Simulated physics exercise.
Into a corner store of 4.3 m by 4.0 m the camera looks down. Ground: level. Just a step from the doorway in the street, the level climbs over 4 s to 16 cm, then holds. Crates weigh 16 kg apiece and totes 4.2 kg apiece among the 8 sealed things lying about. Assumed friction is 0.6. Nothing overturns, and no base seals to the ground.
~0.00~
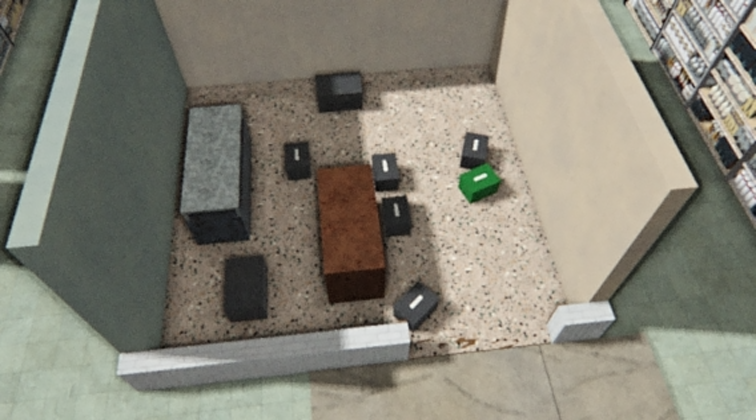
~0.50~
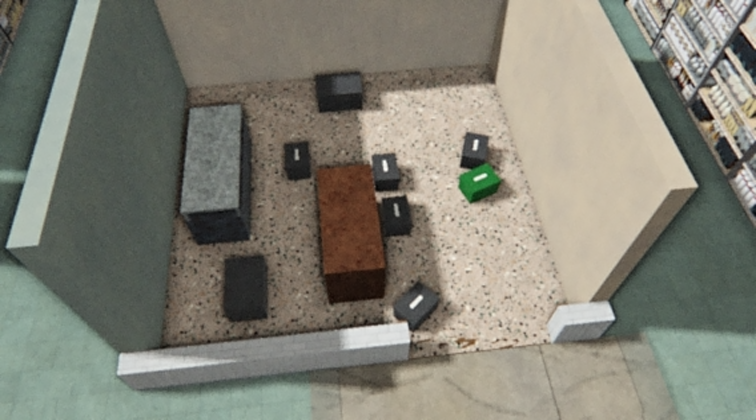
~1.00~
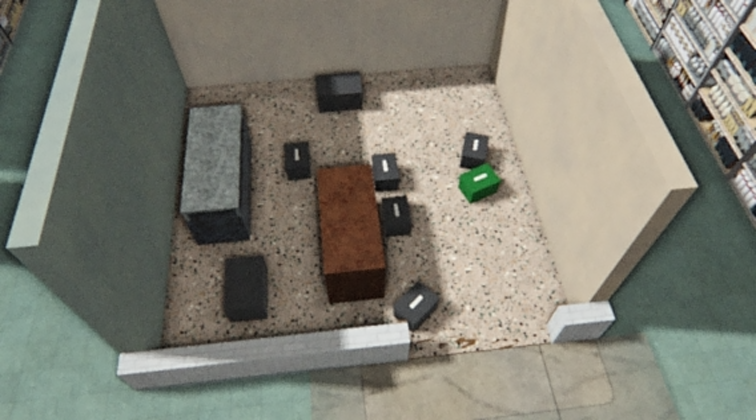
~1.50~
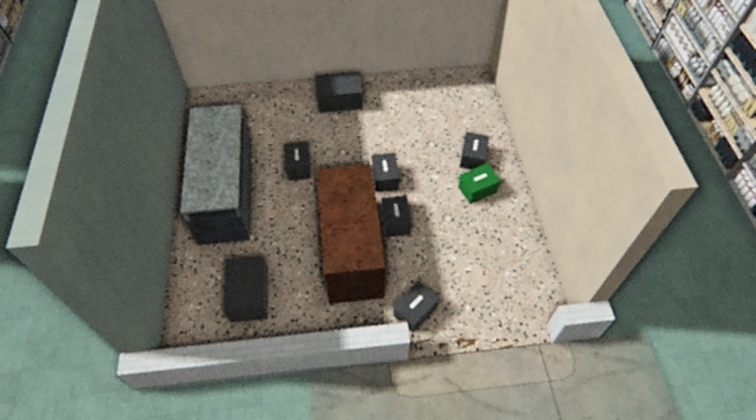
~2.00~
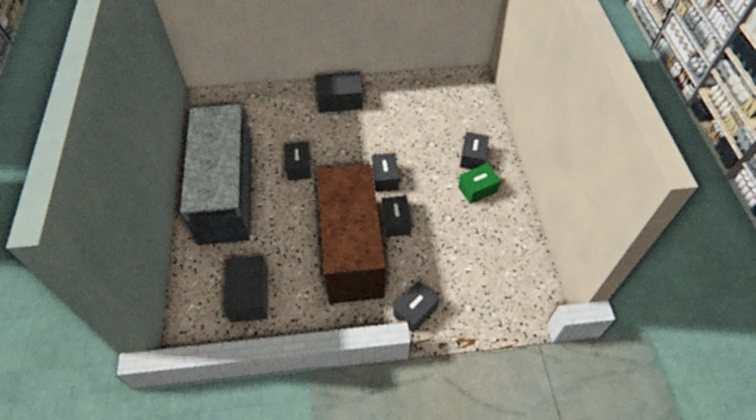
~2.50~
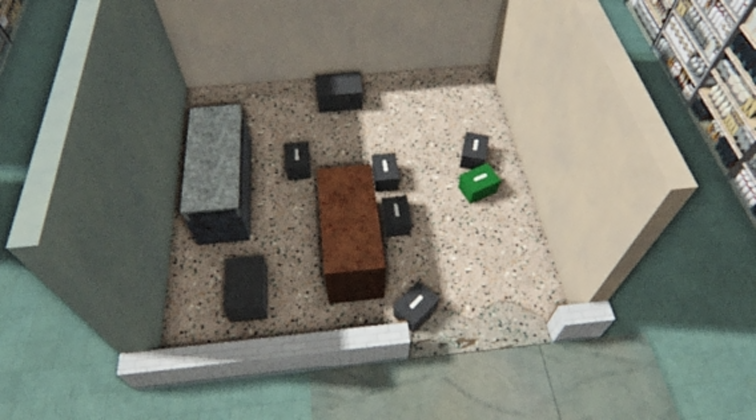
The footage shows a walled room with a brown block, grey and black boxes and a green box on a speckled floor; nothing inside moves while the ground outside the doorway changes in tone and a little water appears at the opening.
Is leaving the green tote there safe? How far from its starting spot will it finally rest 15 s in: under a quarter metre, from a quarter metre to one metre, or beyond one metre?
My guess: It's a long way from its start.
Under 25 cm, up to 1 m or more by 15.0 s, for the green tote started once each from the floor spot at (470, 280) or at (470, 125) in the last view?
In that order: It travels far; it travels far.
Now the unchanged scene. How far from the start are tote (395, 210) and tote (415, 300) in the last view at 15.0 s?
In turn: 100 cm, 30 cm.
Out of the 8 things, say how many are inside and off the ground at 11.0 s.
Total: 5.
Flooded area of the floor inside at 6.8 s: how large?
Wet area: Approx. 10.0 m2.
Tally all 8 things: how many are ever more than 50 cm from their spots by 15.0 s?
By my count, 6.
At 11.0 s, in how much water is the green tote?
Depth: About 6 cm.
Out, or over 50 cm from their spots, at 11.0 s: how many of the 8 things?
The answer is 6.
After 3.5 s the green tote is near (480, 178), 0.0 m from its start, aground; 0 afloat.
After 6.8 s the green tote is near (446, 107), 1.2 m from its start, afloat; 2 afloat.
After 11.0 s the green tote is near (284, 127), 2.5 m from its start, afloat; 5 afloat.
After 15.0 s the green tote is near (271, 238), 2.5 m from its start, afloat; 8 afloat.
